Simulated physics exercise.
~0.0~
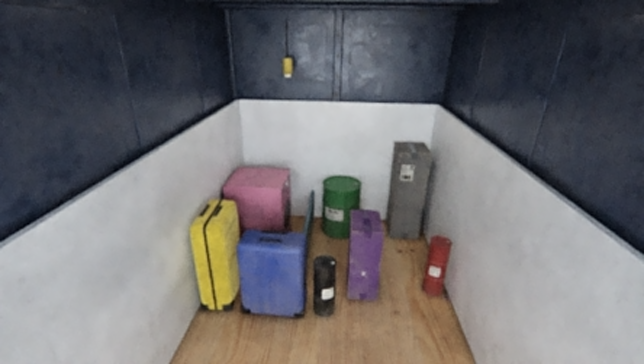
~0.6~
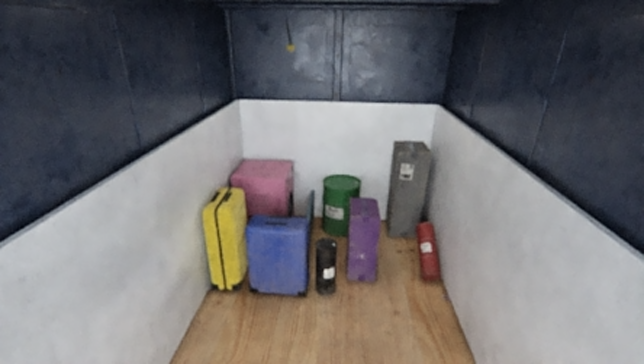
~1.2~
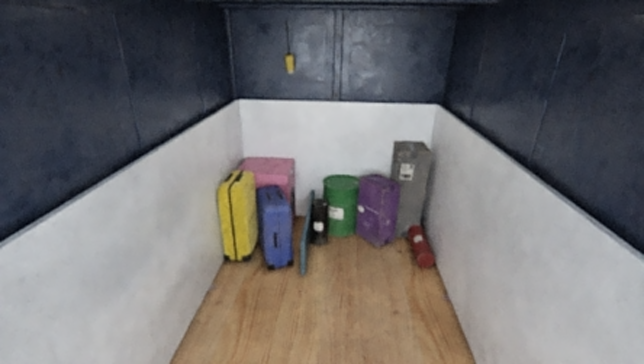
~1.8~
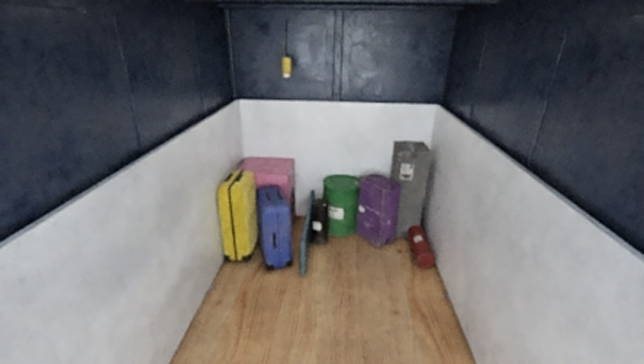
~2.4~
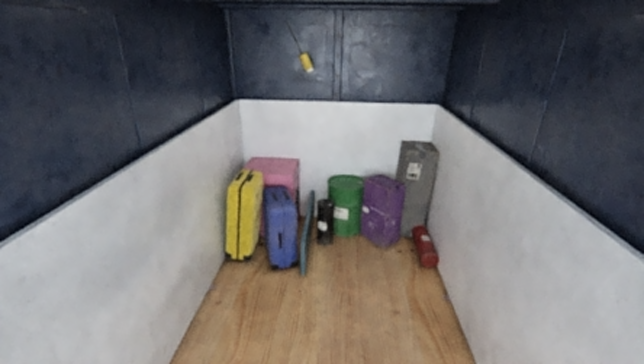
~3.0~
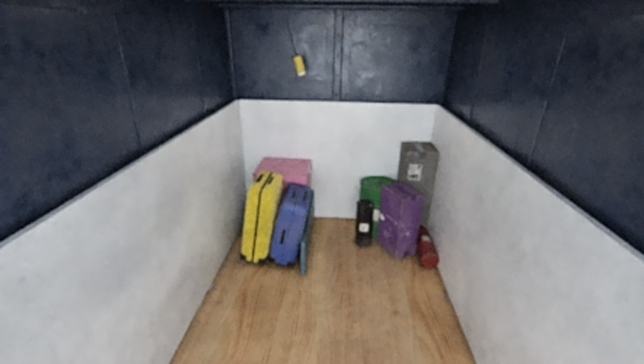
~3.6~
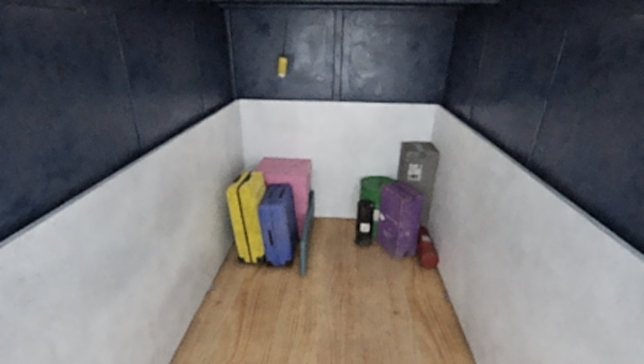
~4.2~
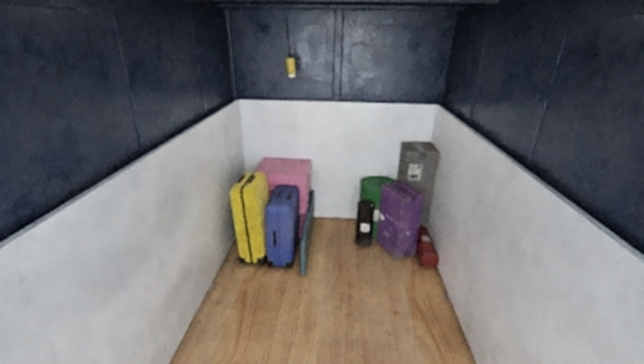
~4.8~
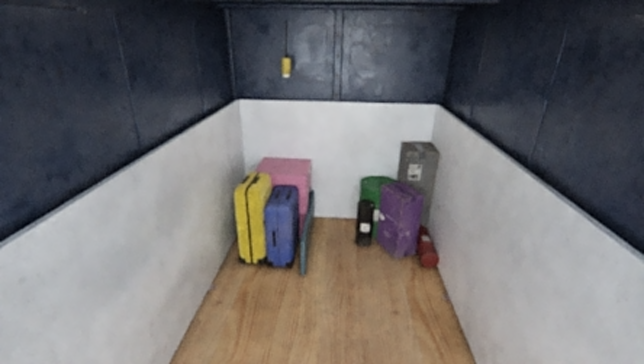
At the start, a yellow case, a blue case, a pink box-shaped item, a green drum, a purple box, a tall grey box and black and red canisters stand in a load bay beneath a small hanging lamp. The loose items slide toward the front wall, the blue case turns, and the red canister tips onto its side. After a brief rest, the load shifts right, and the yellow and blue cases lean over. Both cases settle back upright while the black canister stays beside the drum. Finally, everything rests in two groups, with only the red canister toppled.
